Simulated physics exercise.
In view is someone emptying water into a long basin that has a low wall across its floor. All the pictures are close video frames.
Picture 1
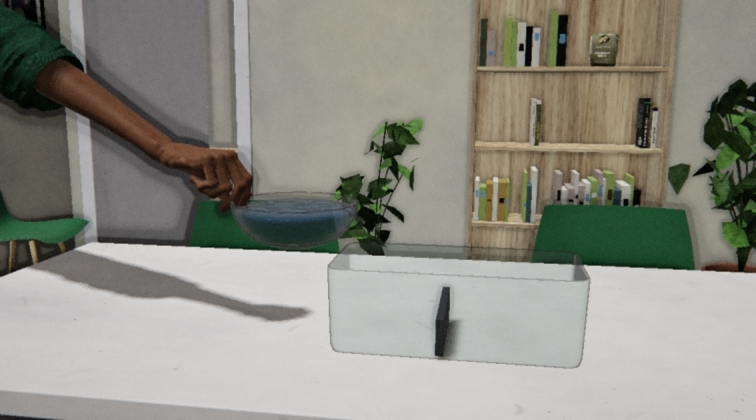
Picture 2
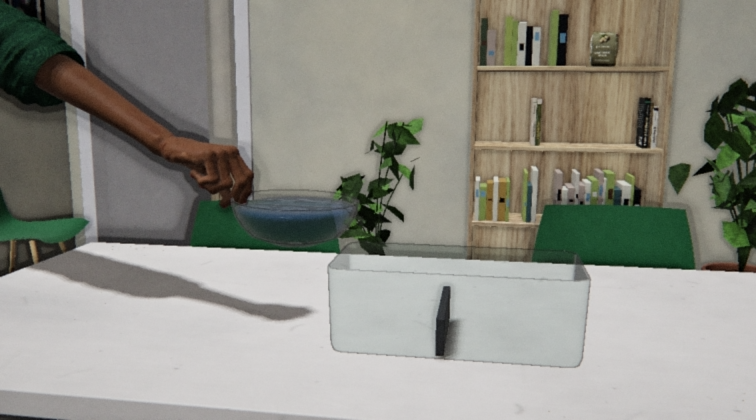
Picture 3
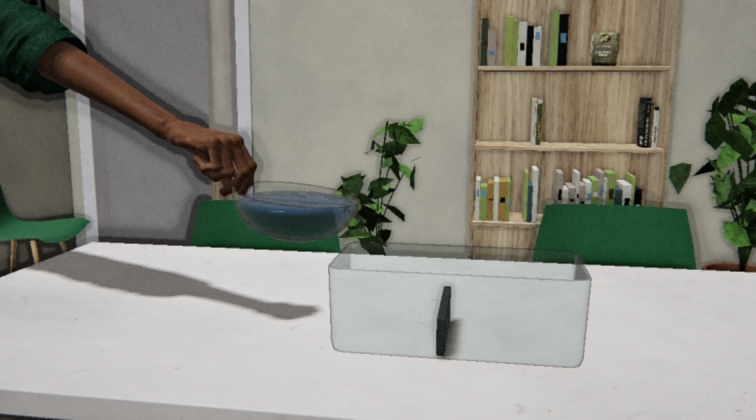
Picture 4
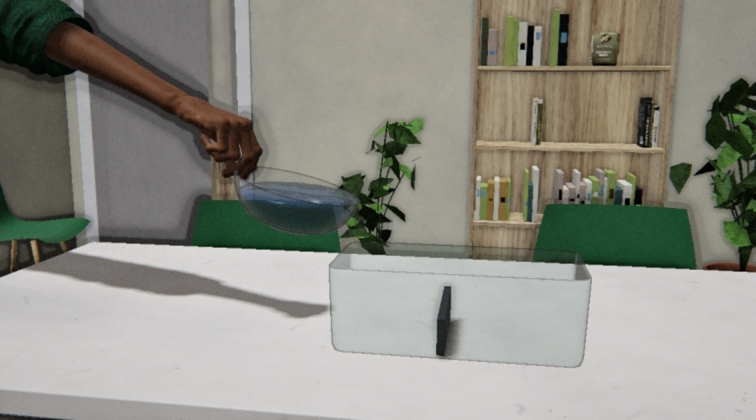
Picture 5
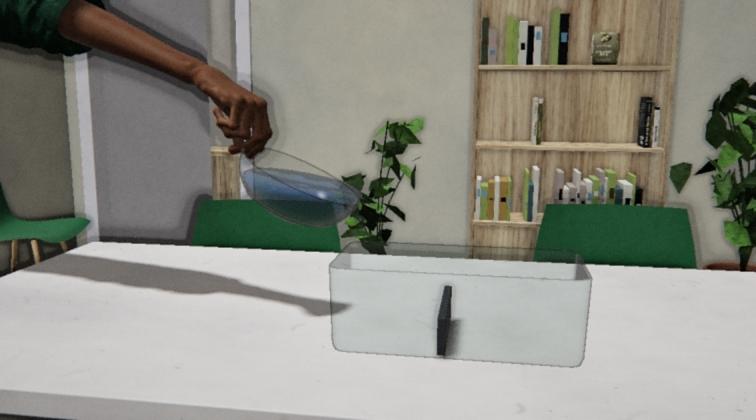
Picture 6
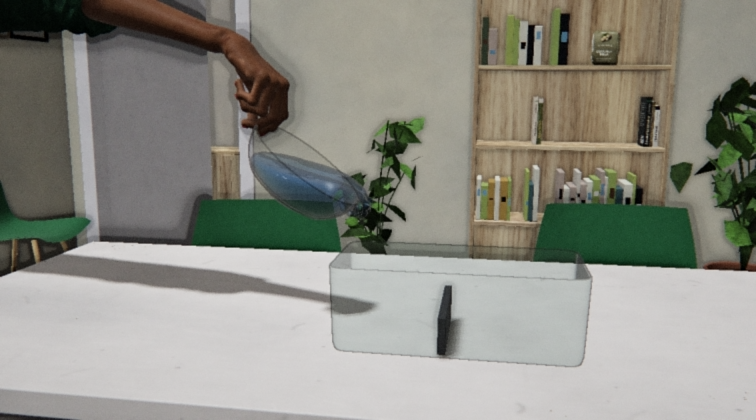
In the video, a hand holds a clear bowl of blue liquid by its rim beside a long, see-through container on a white table, then lifts that side, tilting the bowl progressively down to the right.
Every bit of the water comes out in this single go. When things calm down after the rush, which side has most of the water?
More to the left.
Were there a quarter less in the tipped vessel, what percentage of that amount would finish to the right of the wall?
Something like 20 per cent, give or take.
A moment on, the tilt is 110° and 3 per cent is still to pour, 43 is left of the wall and 1 right of it.
Next, the tilt is 121° and 0 per cent is still to pour, 64 is left of the wall and 31 right of it.
Then the tilt is 121° and 0 per cent is still to pour, 59 is left of the wall and 31 right of it.
Later the tilt is 121° and 0 per cent is still to pour, 60 is left of the wall and 32 right of it.
Finally, 60 per cent lies left of the wall, 32 right of it and 8 outside.
